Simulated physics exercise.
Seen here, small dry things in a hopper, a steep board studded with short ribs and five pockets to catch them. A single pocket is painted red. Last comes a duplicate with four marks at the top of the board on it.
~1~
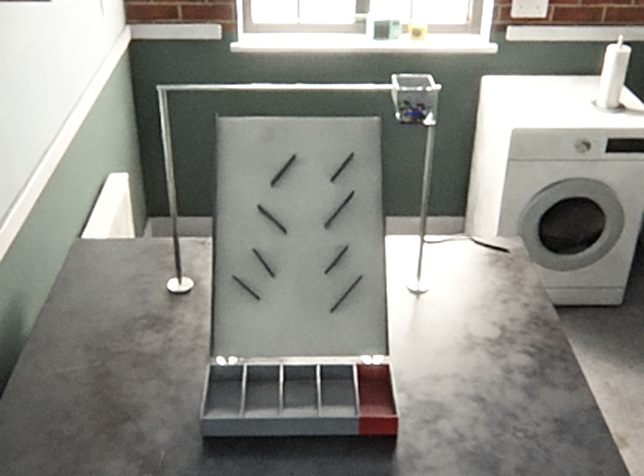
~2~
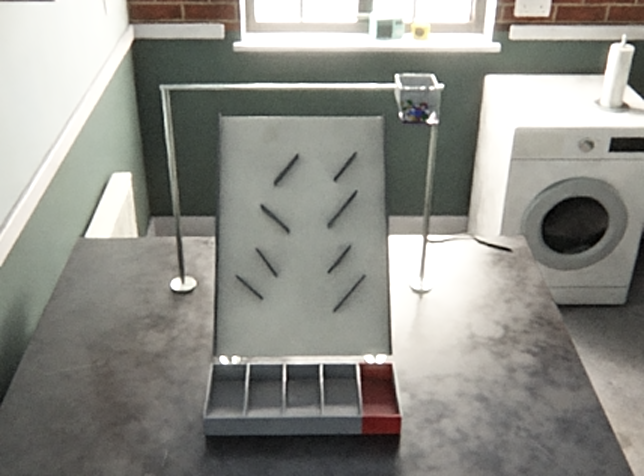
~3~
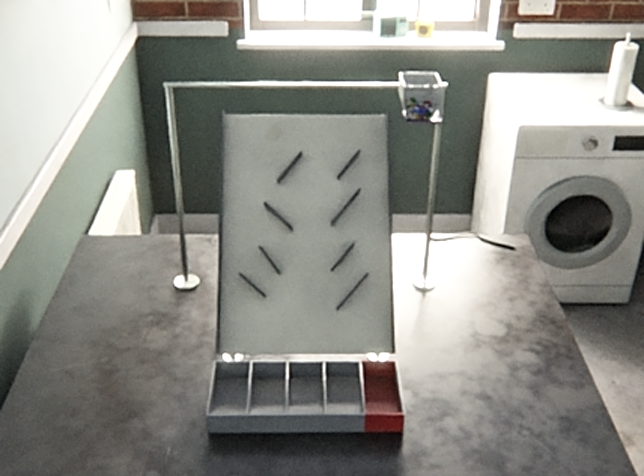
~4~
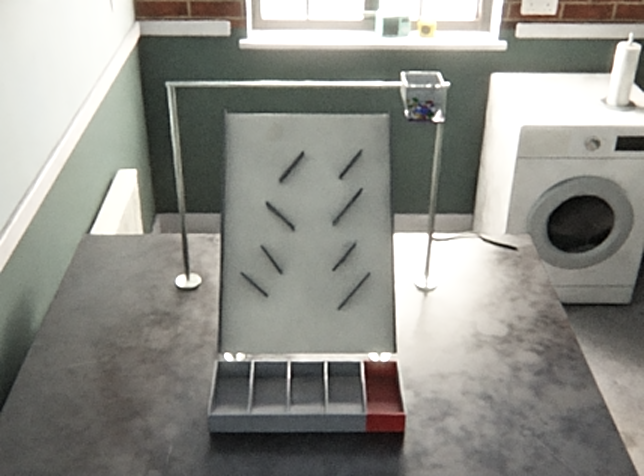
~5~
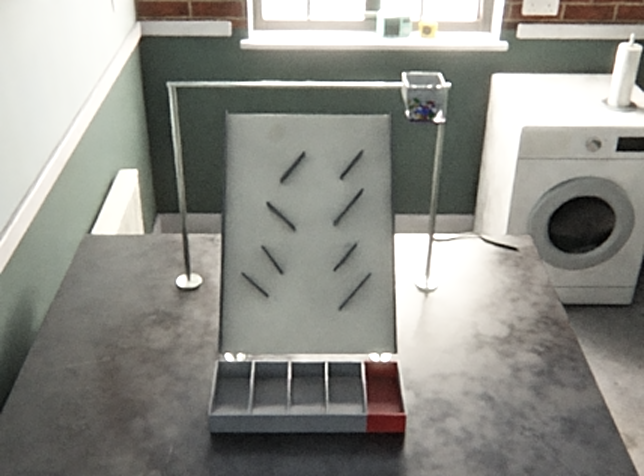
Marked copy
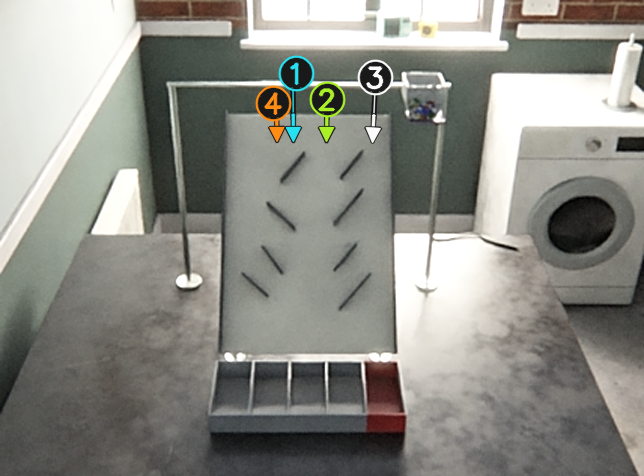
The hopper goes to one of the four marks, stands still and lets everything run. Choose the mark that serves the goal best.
The best mark is 3.
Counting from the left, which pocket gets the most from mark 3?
It is the fifth one.
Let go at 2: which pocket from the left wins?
The third from the left.
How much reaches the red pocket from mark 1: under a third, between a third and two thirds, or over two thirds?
It is under a third.
On the marked copy, mark 1 meets the board at (293, 136); mark 2 meets the board at (326, 136); mark 3 meets the board at (372, 137); mark 4 meets the board at (277, 136).
Choosing 1, none at all in the red pocket, all but a few in other pockets, a small share outside the box.
Choosing 2, none at all in the red pocket, all but a few in other pockets, a small share outside the box.
Choosing 3, the bulk in the red pocket, close to a quarter in other pockets.
Choosing 4, none at all in the red pocket, the whole lot in other pockets.
